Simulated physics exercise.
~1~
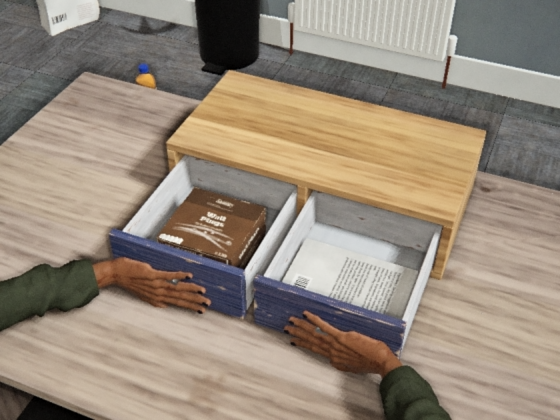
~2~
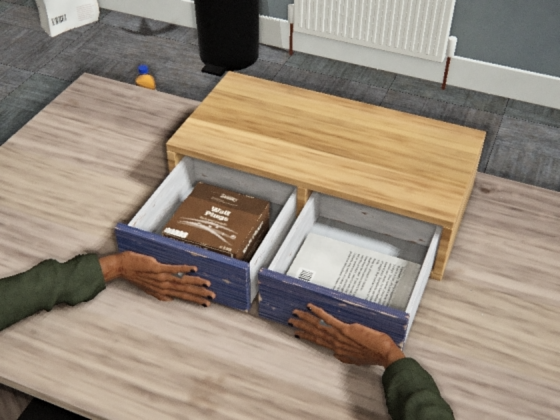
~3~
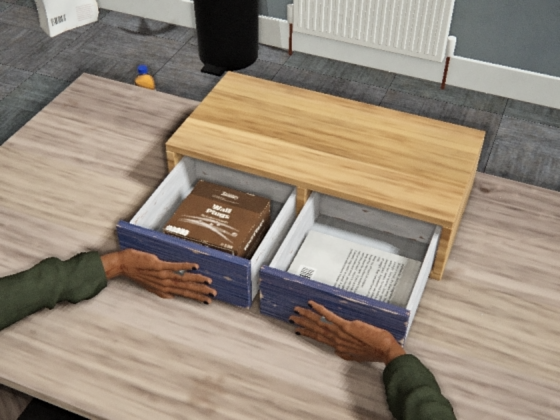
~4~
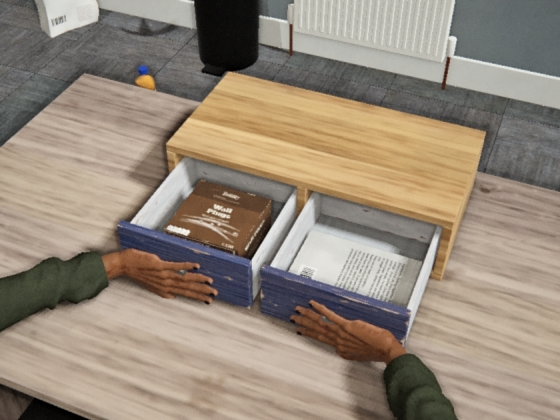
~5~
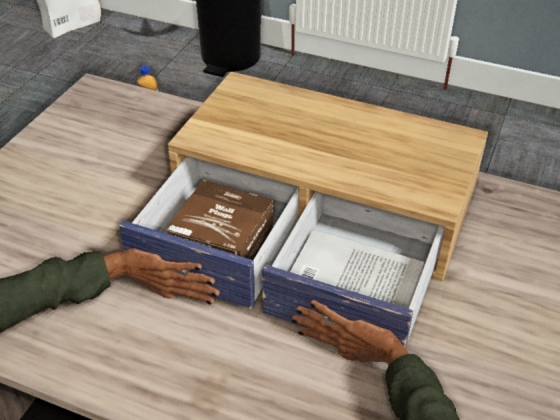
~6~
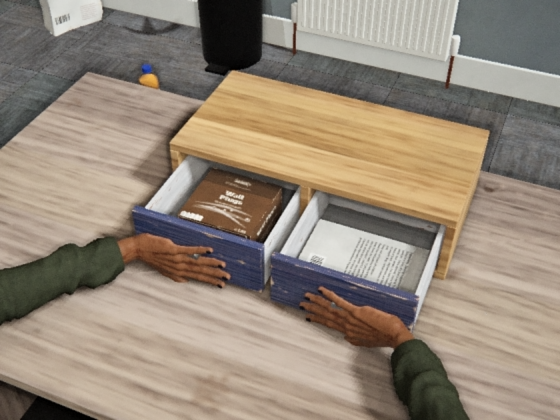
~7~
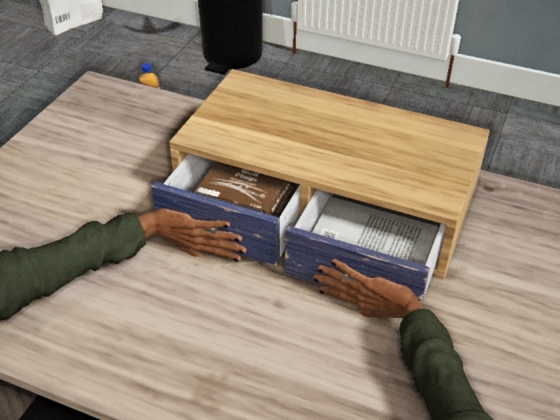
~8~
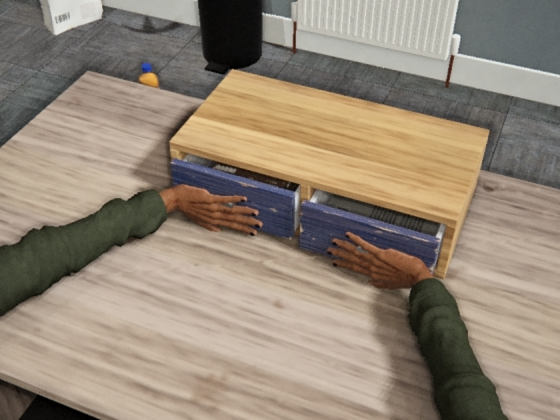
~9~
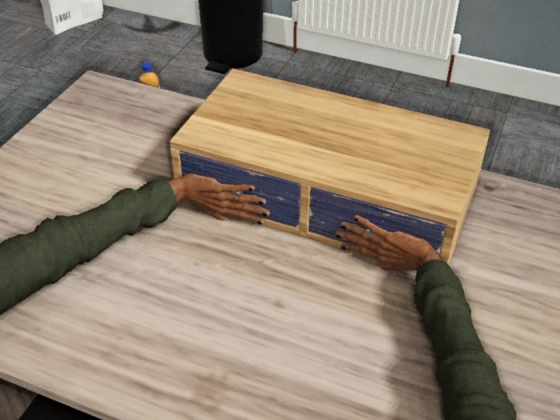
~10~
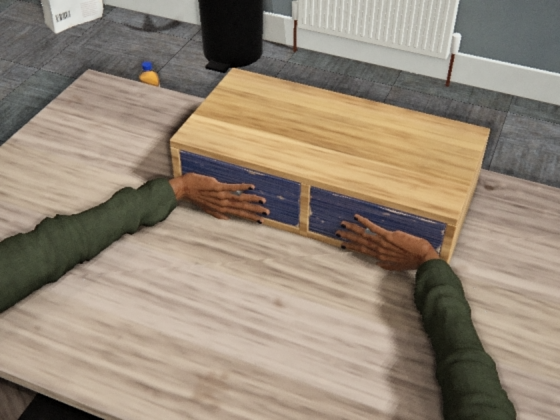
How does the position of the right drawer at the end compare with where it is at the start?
At the start the right drawer sticks out of the cabinet, open with the white book showing inside. By the end it has moved back, up and to the right in view, and sits fully shut in the cabinet.
